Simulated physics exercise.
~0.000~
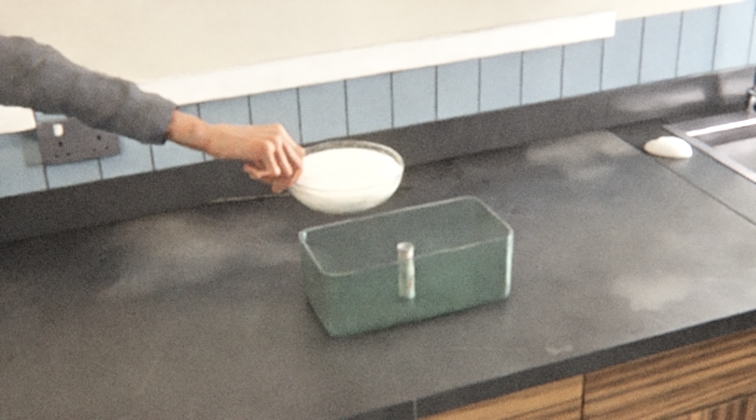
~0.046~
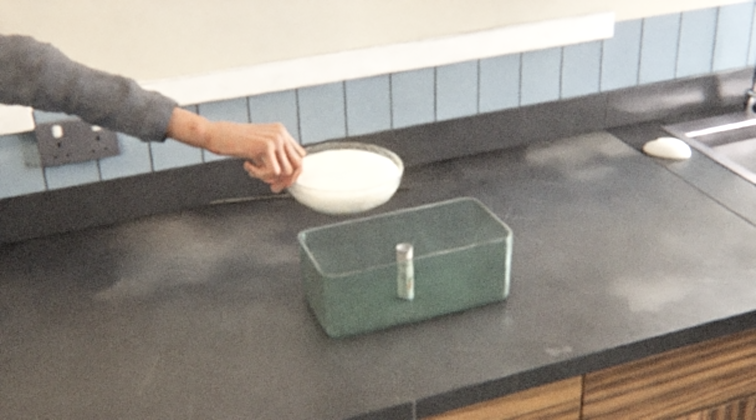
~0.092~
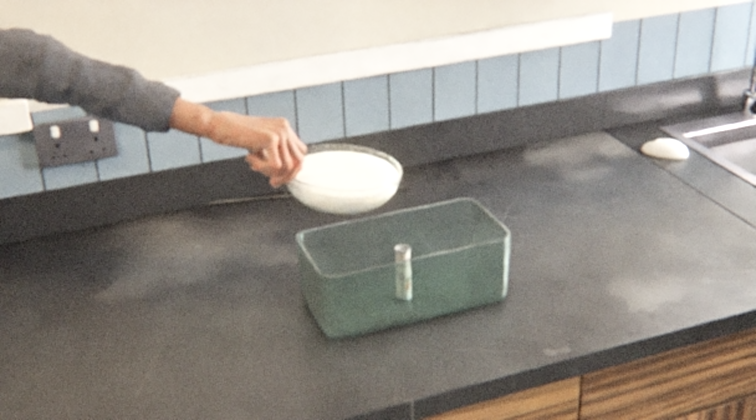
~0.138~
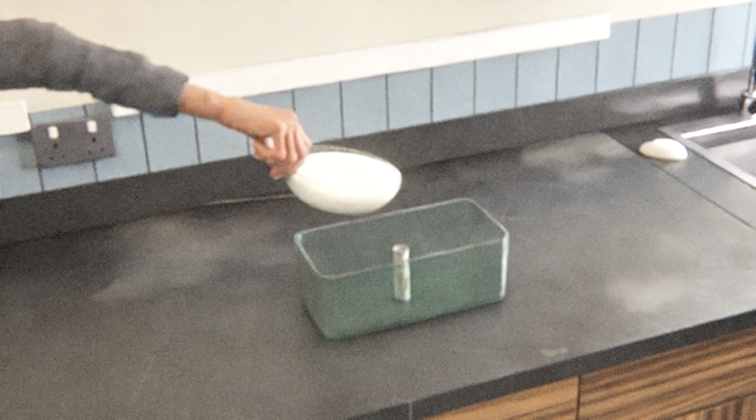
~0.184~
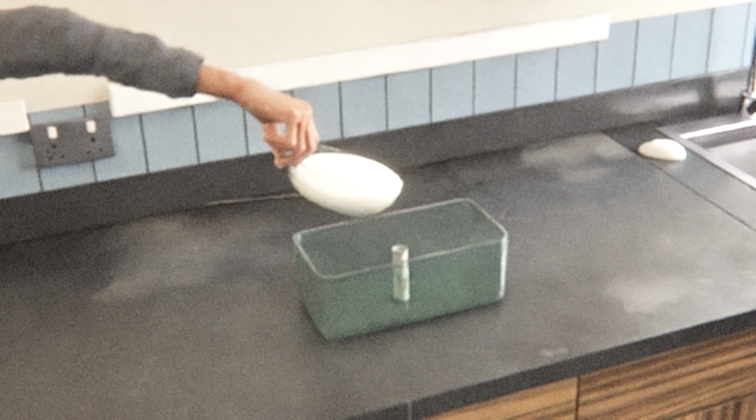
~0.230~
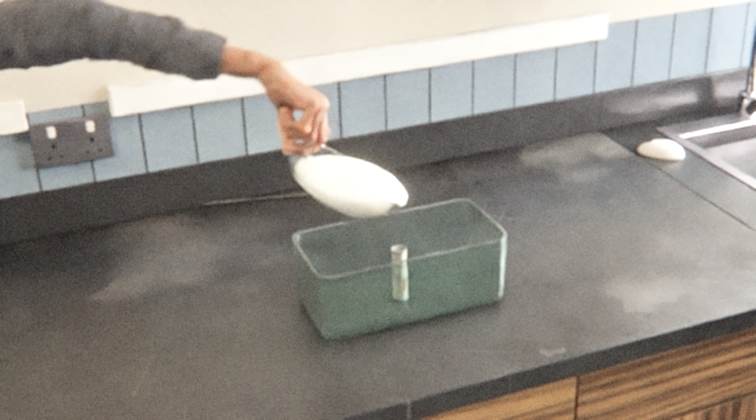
A glass bowl of milk, held by a hand in a grey sleeve, tilted steadily down to the right above the left side of a long clear basin with a small tin standing inside.
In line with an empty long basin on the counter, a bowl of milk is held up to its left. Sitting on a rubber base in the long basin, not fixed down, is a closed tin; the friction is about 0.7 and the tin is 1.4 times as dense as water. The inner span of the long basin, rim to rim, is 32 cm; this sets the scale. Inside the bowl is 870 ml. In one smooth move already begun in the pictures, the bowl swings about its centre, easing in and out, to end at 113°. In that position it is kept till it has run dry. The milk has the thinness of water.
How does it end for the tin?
The tin stays on its feet.
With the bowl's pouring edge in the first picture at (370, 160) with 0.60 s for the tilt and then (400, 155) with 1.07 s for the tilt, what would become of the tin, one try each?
Trial 1 - tin tips; trial 2 - tin tips.
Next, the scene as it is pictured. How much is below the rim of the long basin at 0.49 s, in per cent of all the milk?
Roughly 94 per cent.
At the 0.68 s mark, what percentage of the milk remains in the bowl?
About 0 % is still there.
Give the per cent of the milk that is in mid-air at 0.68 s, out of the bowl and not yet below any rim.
I'd say some 18 per cent is in the air.
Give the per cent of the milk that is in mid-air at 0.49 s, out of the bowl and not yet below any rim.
It comes to about 6 percent.
Then, 0.49 s in, the tilt is 104° and 1 per cent is still to pour; the tin stands where it began.
Then, 0.68 s in, the tilt is 113° and 0 per cent is still to pour; the tin stands where it began.
Then, 0.88 s in, the tilt is 113° and 0 per cent is still to pour; the tin stands where it began.
Then, 1.10 s in, the tilt is 113° and 0 per cent is still to pour; the tin stands where it began.
Finally, the tin stands where it began.
